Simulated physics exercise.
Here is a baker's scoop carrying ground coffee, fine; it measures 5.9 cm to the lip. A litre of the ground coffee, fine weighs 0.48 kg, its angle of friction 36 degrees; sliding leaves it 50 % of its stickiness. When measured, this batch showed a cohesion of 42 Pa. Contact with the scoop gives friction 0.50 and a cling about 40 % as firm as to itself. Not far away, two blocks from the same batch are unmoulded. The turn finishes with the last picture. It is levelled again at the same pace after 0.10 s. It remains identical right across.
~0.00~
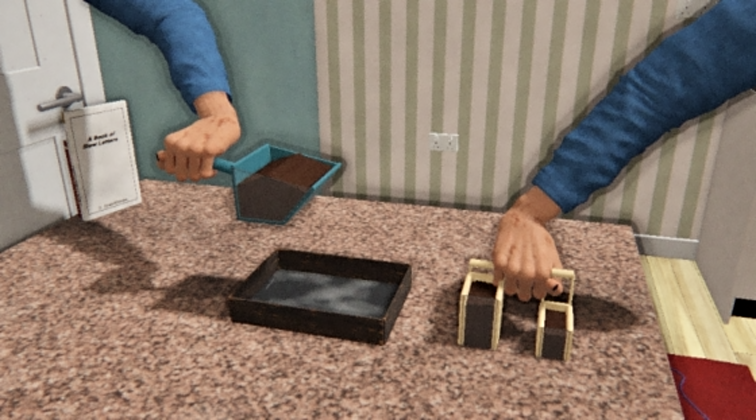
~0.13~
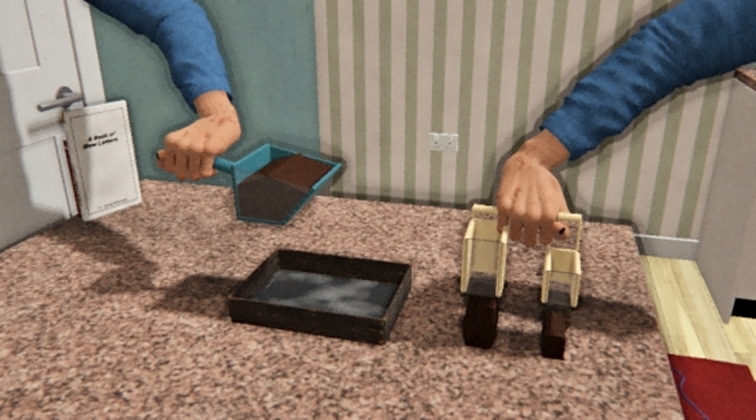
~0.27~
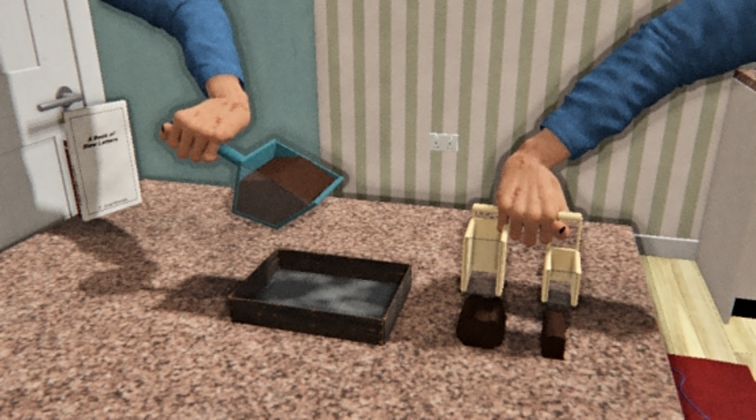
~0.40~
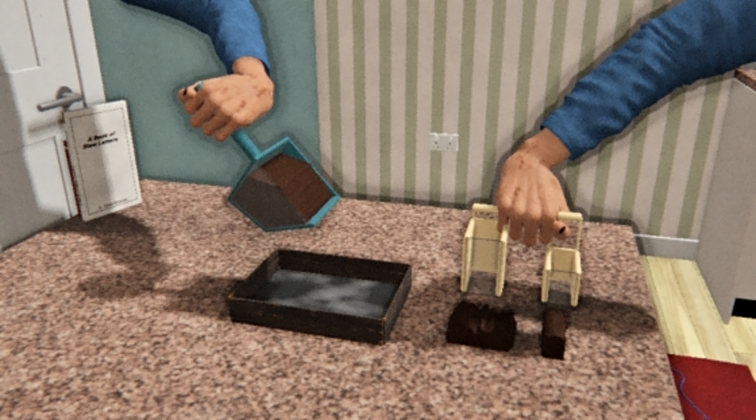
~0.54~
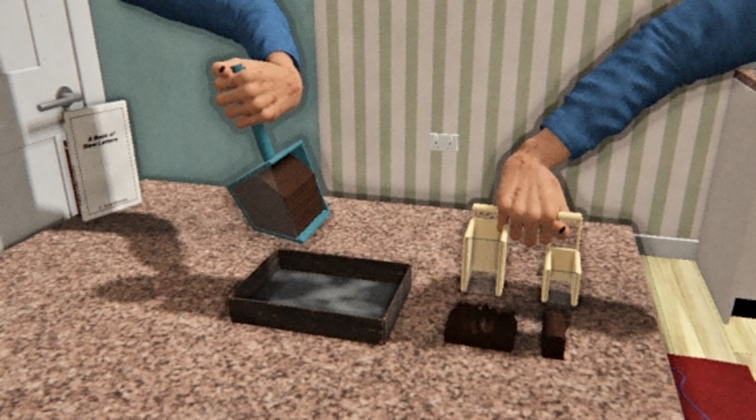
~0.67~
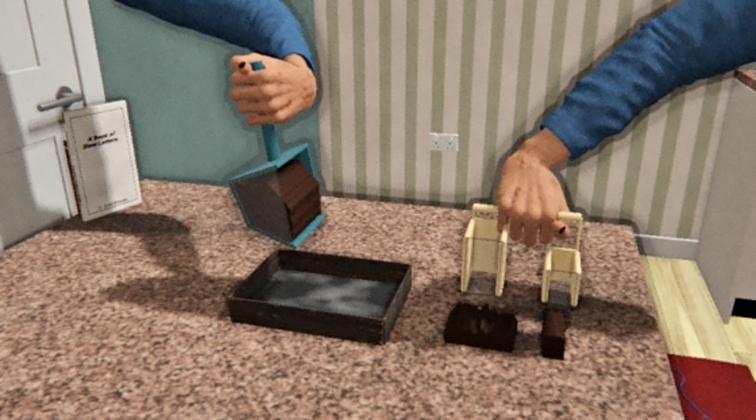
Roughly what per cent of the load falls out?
Roughly 36 per cent.
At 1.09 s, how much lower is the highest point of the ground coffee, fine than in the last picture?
By my estimate, near 2.0 cm.
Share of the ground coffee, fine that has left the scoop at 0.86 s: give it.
Near 16 %.
By 0.86 s, the scoop is at 66 degrees and 16 % has left it.
By 1.09 s, the scoop is at 30 degrees and 36 % has left it.
By 1.32 s, the scoop is at 0 degrees and 36 % has left it.
By 1.55 s, the scoop is at 0 degrees and 36 % has left it.
By 1.65 s, at the end, the scoop is at 0 degrees and 36 % has left it.
